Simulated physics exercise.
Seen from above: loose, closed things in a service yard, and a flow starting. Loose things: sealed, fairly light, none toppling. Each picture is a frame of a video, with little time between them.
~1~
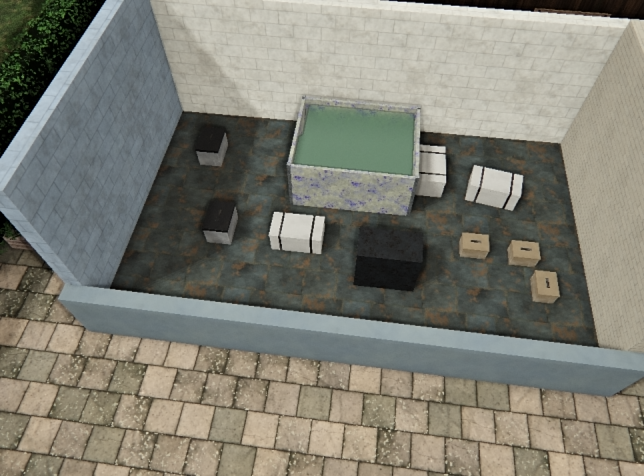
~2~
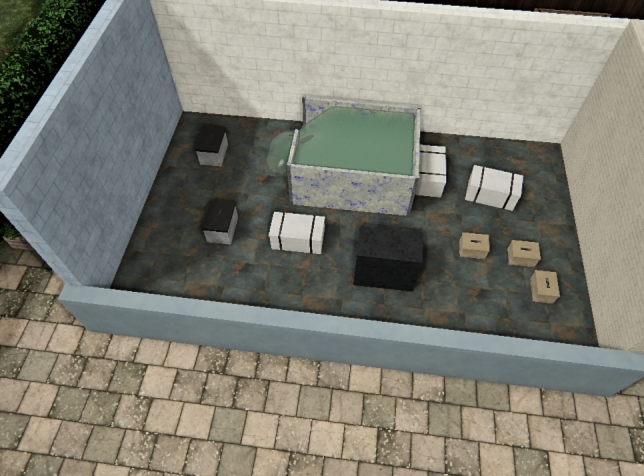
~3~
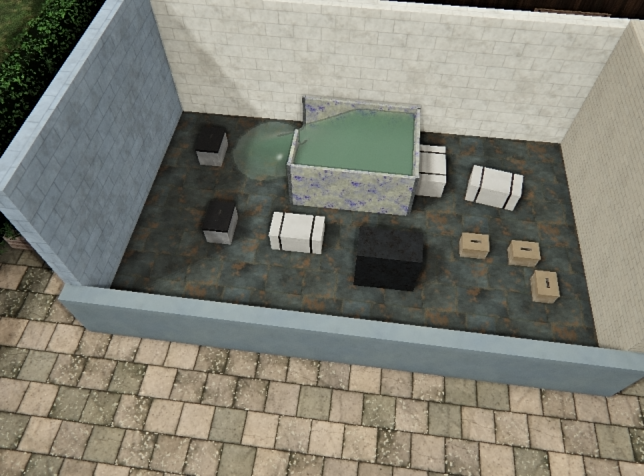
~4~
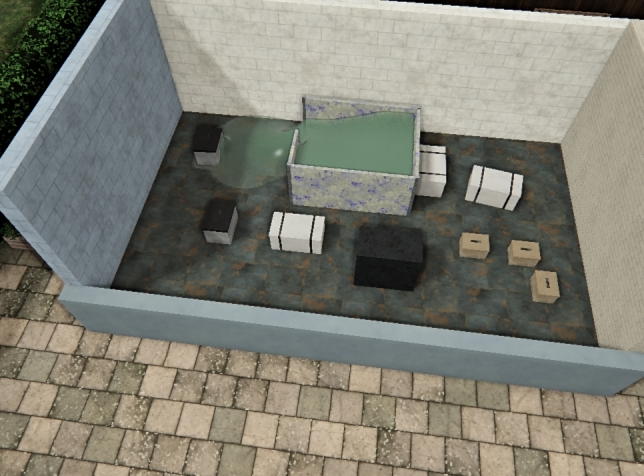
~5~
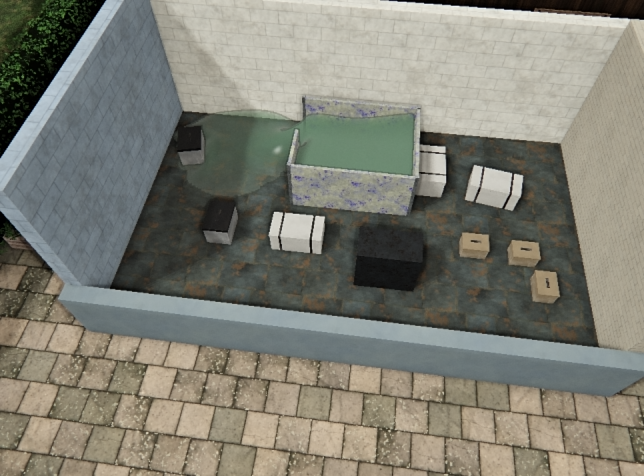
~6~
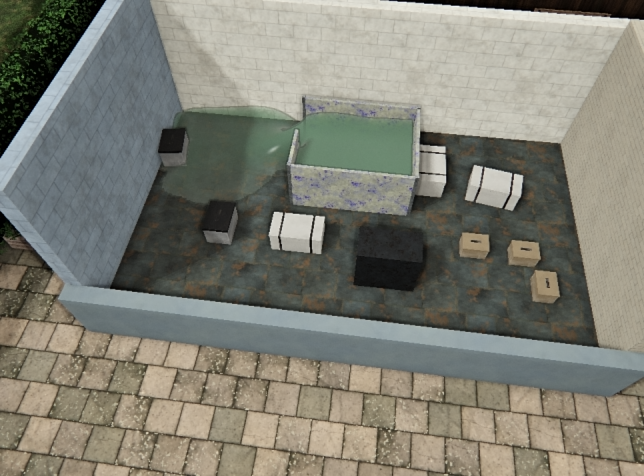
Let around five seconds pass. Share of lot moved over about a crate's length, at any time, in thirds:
The portion knocked well out of place is smaller than a third.
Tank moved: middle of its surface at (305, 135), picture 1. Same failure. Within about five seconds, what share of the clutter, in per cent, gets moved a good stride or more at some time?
Roughly 20 per cent.
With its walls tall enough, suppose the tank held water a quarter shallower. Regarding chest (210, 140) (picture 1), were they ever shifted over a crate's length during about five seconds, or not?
For this item: Travelled that far.
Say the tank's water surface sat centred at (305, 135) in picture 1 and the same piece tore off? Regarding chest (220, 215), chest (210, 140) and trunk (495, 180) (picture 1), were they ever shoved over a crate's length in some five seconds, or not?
In order: Went well off, went well off, remained close by.
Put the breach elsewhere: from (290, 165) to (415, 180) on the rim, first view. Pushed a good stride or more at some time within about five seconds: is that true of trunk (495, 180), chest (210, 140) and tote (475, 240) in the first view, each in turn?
First over the mark, then over the mark, then over the mark.
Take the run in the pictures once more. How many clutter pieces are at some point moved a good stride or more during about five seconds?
That gives 2.
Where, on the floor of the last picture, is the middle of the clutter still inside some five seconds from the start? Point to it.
Mean position: About (414, 239).
A moment on, 1 of 8 are well off their spots; 1 afloat.
Next, 1 of 8 are well off their spots; 1 afloat.
Later, 2 of 8 are well off their spots; 1 afloat.
In the end, 2 of 8 are well off their spots, and 2 have been at some point; 1 afloat.
